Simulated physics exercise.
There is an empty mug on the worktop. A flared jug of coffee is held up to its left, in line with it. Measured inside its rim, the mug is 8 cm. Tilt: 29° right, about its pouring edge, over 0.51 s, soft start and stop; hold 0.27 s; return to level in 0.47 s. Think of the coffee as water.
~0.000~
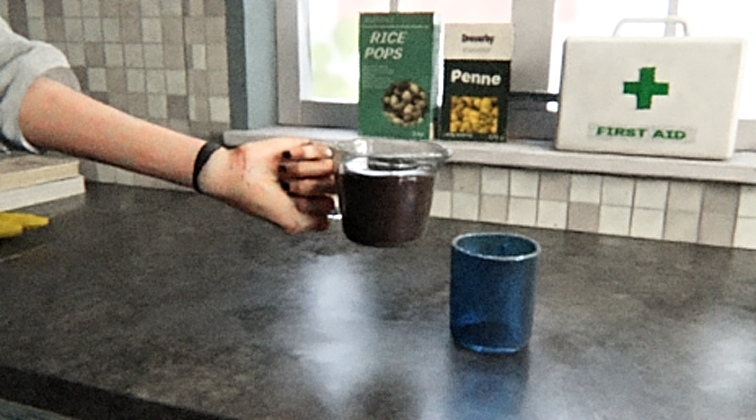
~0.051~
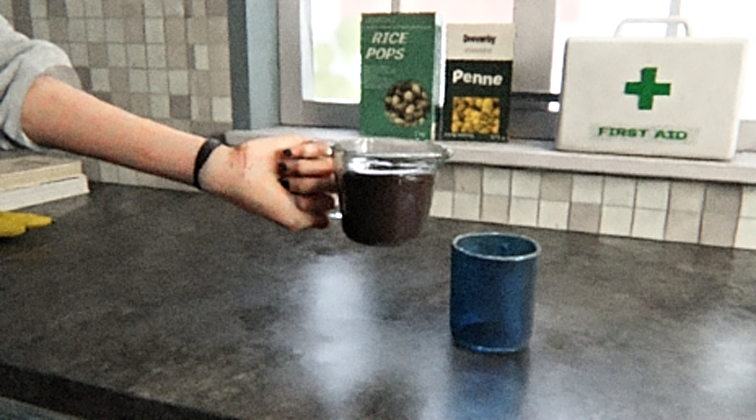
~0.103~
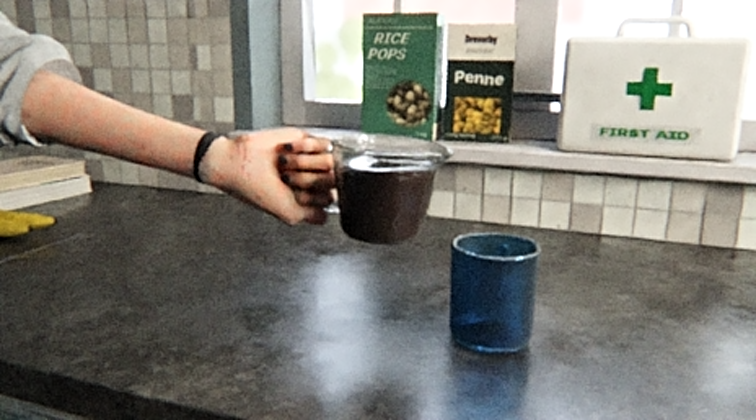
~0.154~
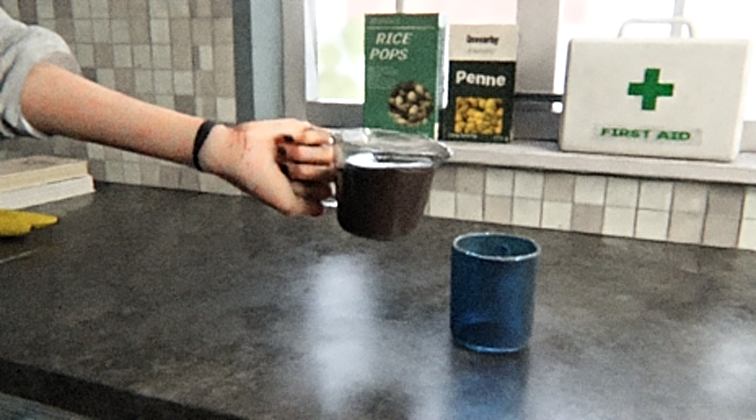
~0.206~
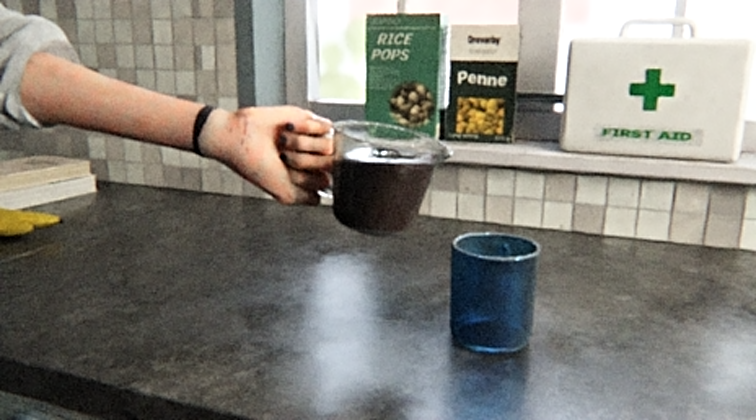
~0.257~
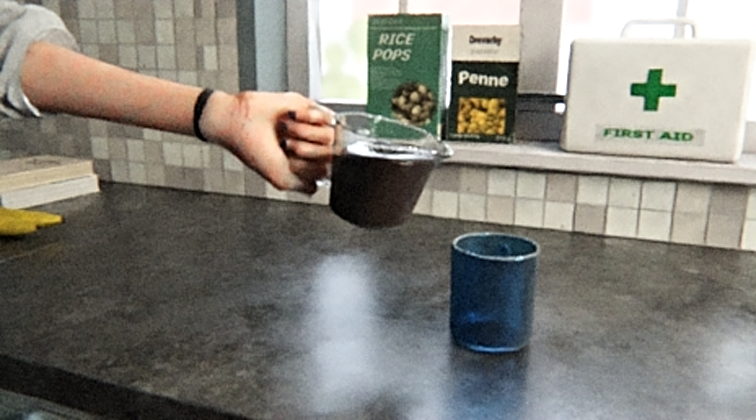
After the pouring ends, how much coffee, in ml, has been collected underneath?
About 50 ml.
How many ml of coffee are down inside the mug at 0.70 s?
Around 15 ml.
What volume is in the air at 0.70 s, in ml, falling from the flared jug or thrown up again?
Roughly 20 ml is airborne.
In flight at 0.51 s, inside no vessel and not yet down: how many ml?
About 15 ml.
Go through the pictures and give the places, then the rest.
In the first frame, it leans 0°; its right rim is at (453, 153); the coffee meets the walls at (350, 163) and (422, 169); the mug's rim runs from (454, 242) to (539, 252).
In the second frame, it leans 1°; its right rim is at (453, 153); the coffee meets the walls at (355, 163) and (426, 168).
In the third frame, it leans 3°; its right rim is at (453, 154); the coffee meets the walls at (352, 162) and (427, 165).
In the fourth frame, it leans 6°; its right rim is at (453, 154); the coffee meets the walls at (351, 158) and (428, 162).
In the fifth frame, it leans 10°; its right rim is at (453, 154); the coffee meets the walls at (353, 153) and (428, 159).
In the sixth frame, it leans 15°; its right rim is at (453, 154); the coffee meets the walls at (352, 146) and (428, 155).
After 0.51 s the tilt is 29° and the mug has 0 ml, the flared jug 495 ml, and 0 ml is on the worktop.
After 0.70 s the tilt is 29° and the mug has 15 ml, the flared jug 470 ml, and 0 ml is on the worktop.
After 0.90 s the tilt is 25° and the mug has 35 ml, the flared jug 460 ml, and 0 ml is on the worktop.
After 1.11 s the tilt is 6° and the mug has 50 ml, the flared jug 460 ml, and 0 ml is on the worktop.
In the end the mug has 50 ml, the flared jug 460 ml, and 5 ml is on the worktop.
